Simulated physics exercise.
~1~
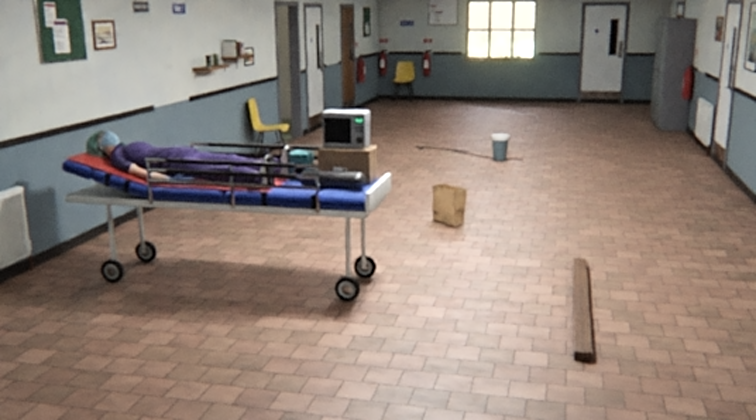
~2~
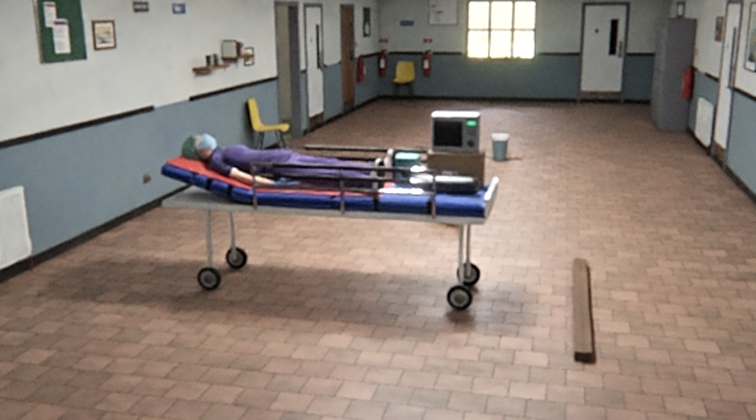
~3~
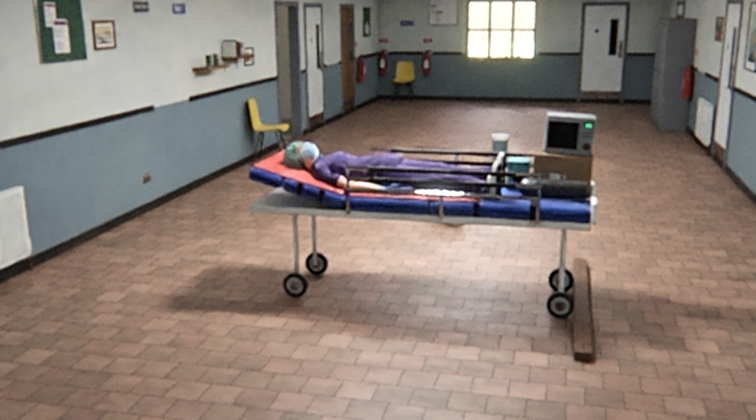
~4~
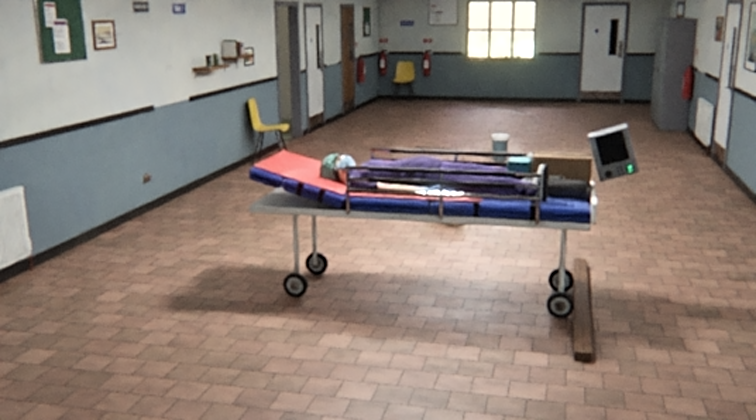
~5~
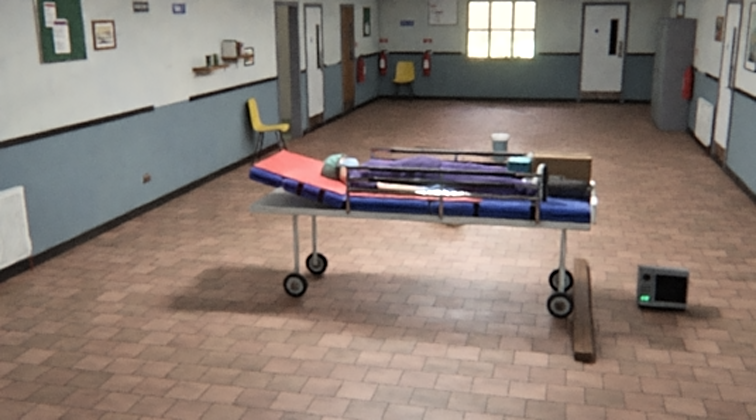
In a long tiled hall with blue and white walls, a limp person in purple lies face up on a wheeled trolley, with a grey monitor, a teal pump, a black bottle and a brown holdall at the foot end. The trolley rolls right towards a wooden sill on the floor. Its wheels reach the sill and it stops at once, staying flat. The person slides on towards the foot end while the monitor tips off the holdall. The monitor drops to the tiles and ends upside down beyond the sill. The person and the other items remain aboard.
